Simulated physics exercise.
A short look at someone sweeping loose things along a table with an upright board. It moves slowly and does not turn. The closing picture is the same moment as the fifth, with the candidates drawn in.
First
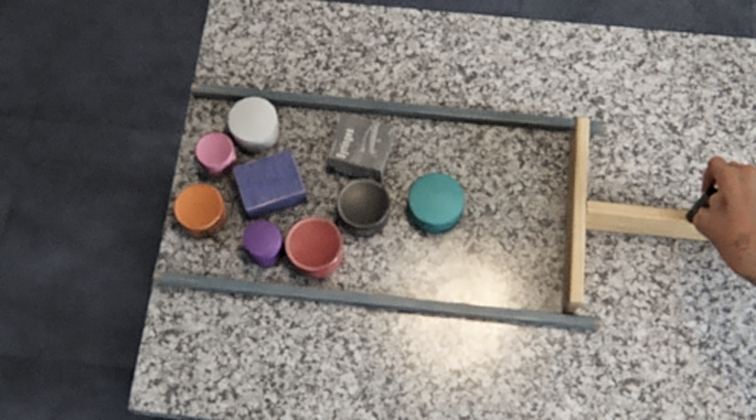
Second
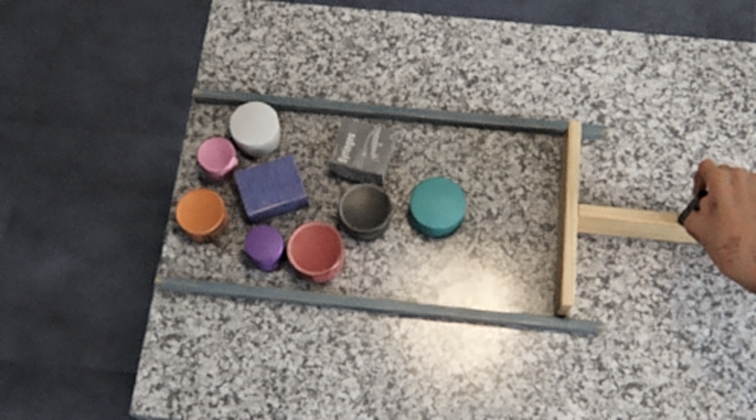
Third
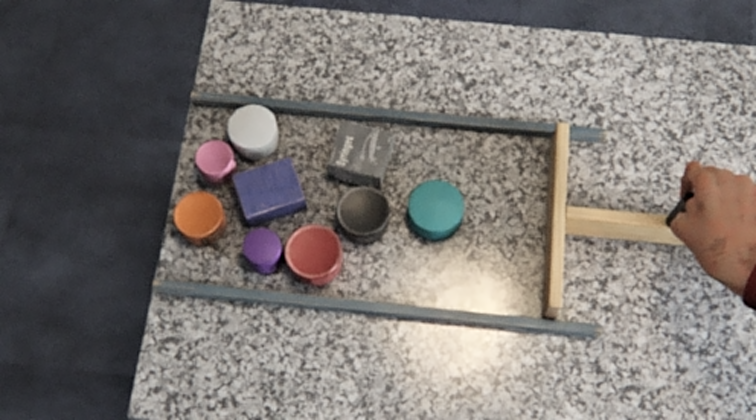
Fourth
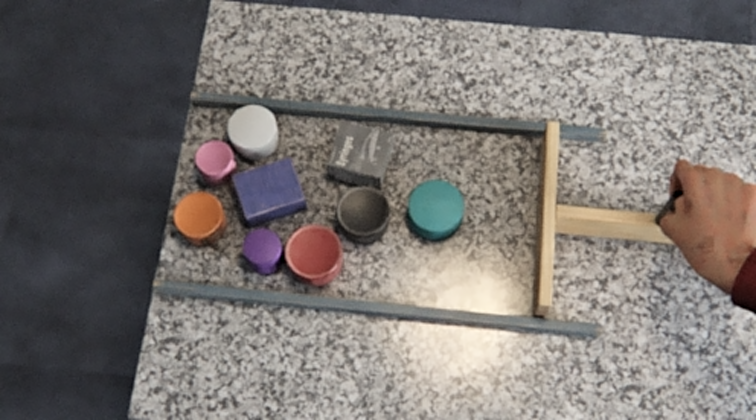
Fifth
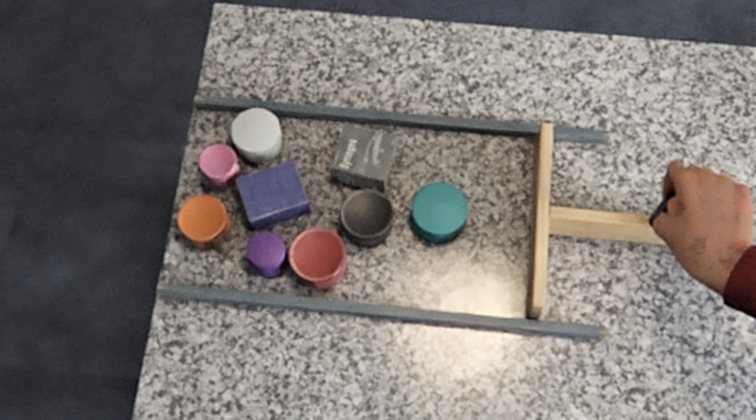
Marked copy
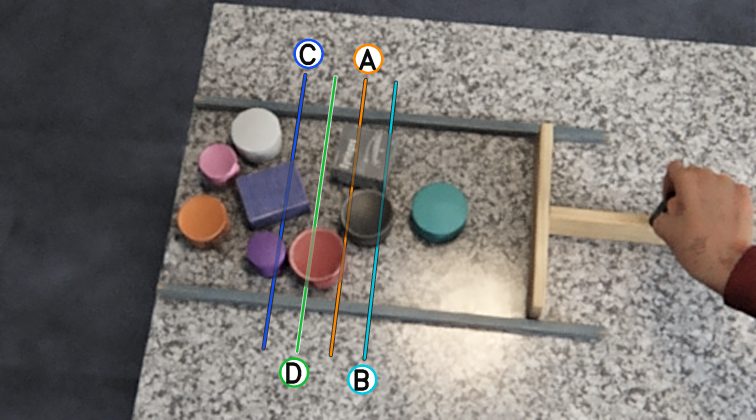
A wooden board on a handle, held by a hand at the right, slides slowly left between two grey rails on a speckled tabletop. The gap to the turquoise tin narrows, but the board does not touch it, and the cluster of tubs, pots and boxes farther left stays in place.
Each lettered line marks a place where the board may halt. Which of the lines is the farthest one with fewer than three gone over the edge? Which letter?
Up to line C.
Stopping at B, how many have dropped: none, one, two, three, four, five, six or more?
In all, none.
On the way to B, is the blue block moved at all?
By then, yes.
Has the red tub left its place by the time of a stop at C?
Yes.
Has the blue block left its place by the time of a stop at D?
By then, yes.
On the marked copy, A at (349, 210); B at (381, 213); C at (286, 204); D at (317, 207).
Taking C. A third of the way, board (449, 203); black tub (360, 219); turquoise tin (414, 210).
Two thirds of the way, board (355, 194); orange jar (175, 222); pink tub (208, 154).
When it is over, board (287, 188); pink tub over the edge; orange jar over the edge; two fallen.
As for the rest, A is within the limit but short; B is within the limit but short; D is within the limit but short.
